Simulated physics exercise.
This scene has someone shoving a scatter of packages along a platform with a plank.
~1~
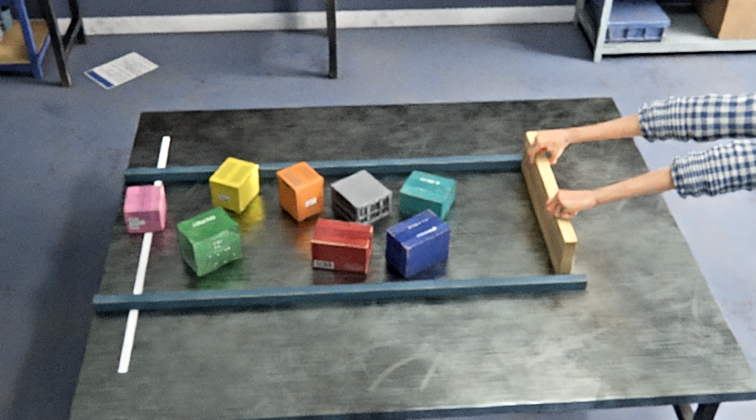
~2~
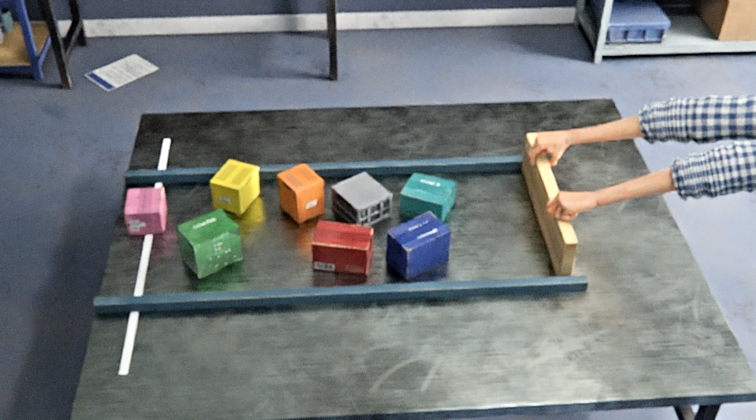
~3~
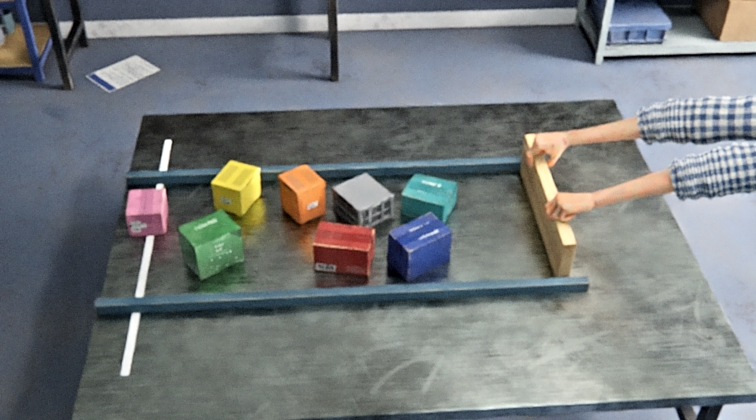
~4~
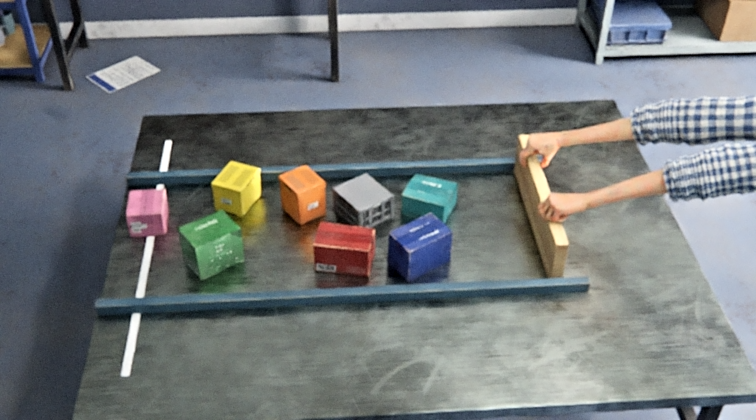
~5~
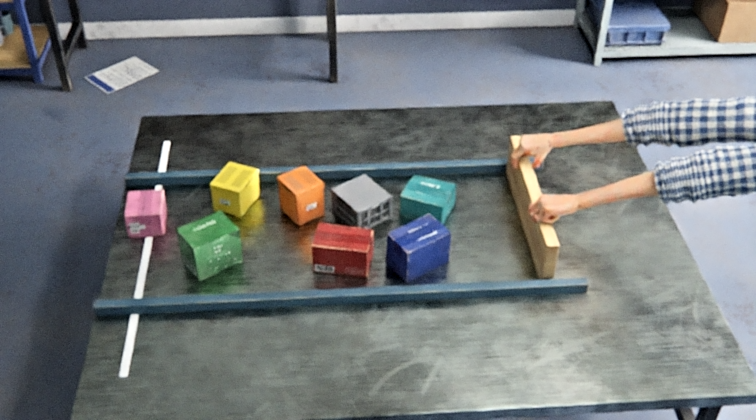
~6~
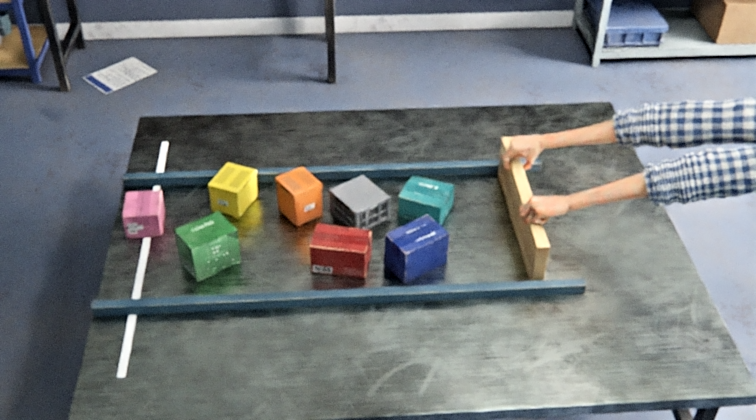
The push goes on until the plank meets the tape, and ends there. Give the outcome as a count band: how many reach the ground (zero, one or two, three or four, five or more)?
Five or more reach the ground.
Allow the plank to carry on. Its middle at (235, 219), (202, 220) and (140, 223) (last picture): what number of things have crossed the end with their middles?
Respectively 1, 3 and 5.
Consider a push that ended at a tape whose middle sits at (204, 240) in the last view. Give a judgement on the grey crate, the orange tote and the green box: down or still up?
I'd say the grey crate stays aboard, the orange tote gets knocked off and the green box gets knocked off.
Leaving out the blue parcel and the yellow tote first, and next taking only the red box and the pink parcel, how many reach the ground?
First try 4, second try 4.
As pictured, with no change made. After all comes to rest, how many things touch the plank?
The figure is 3.
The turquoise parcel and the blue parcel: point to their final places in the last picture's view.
They end up close to (124, 218) and (116, 273).
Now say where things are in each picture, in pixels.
In the first picture, pink parcel (146, 209); green box (210, 241); yellow tote (235, 186); plank (546, 202); tape (148, 237).
In the second picture, green box (210, 243); blue parcel (418, 246).
In the third picture, yellow tote (237, 189); grey crate (363, 202).
In the fourth picture, pink parcel (148, 213); orange tote (303, 196).
In the fifth picture, green box (210, 245); plank (530, 206).
In the sixth picture, pink parcel (144, 214); green box (208, 246); yellow tote (234, 191); plank (521, 207); tape (146, 242).
Early on, none off yet; pink parcel at rest near (144, 214); green box at rest near (208, 246); yellow tote at rest near (234, 191).
A while later, none off yet; pink parcel travelled a little near (131, 219); green box travelled about its own width near (153, 246); yellow tote travelled well along near (159, 187).
Finally, the number that fall off is five or more; lost, grey crate, red box, orange tote, green box and pink parcel.
